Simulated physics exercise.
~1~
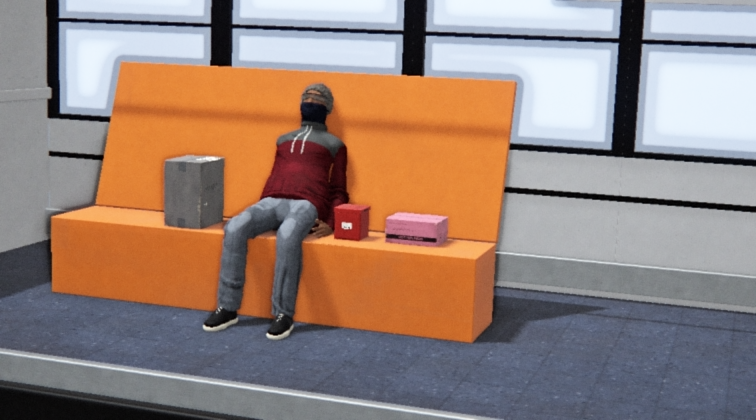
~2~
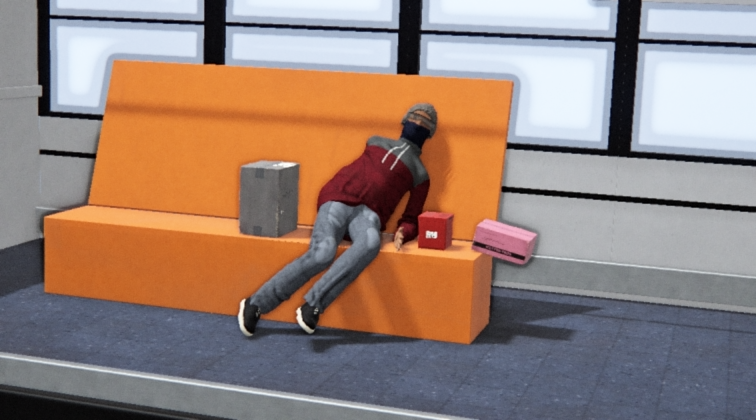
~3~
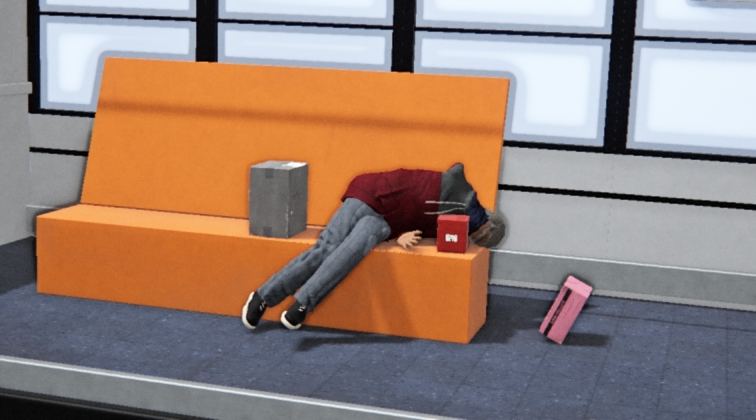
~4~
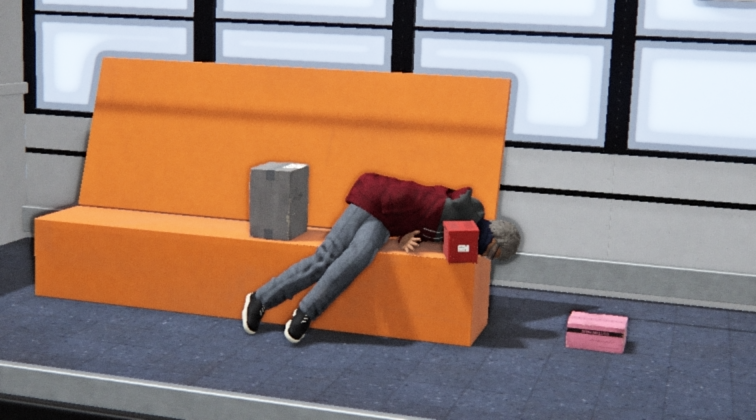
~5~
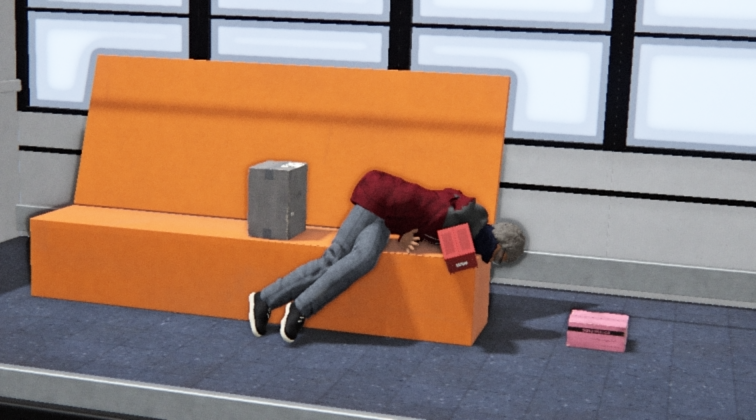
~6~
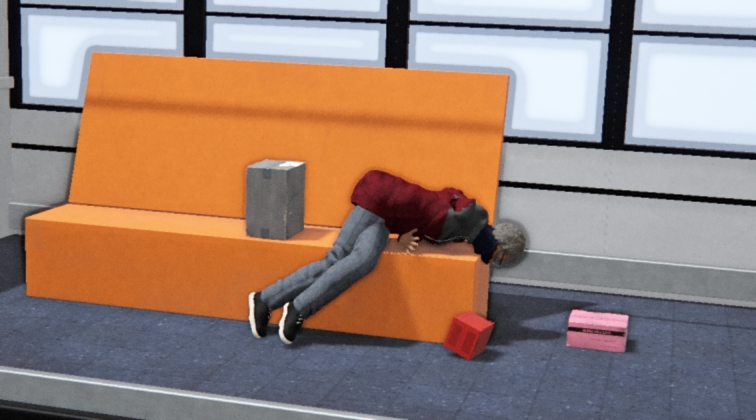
A limp masked person seated on an orange bench slides right and slumps sideways as a pink carton tumbles off the end, followed by a red box that tips to the floor; the person ends draped on the seat, head past its edge, beside the upright grey box.
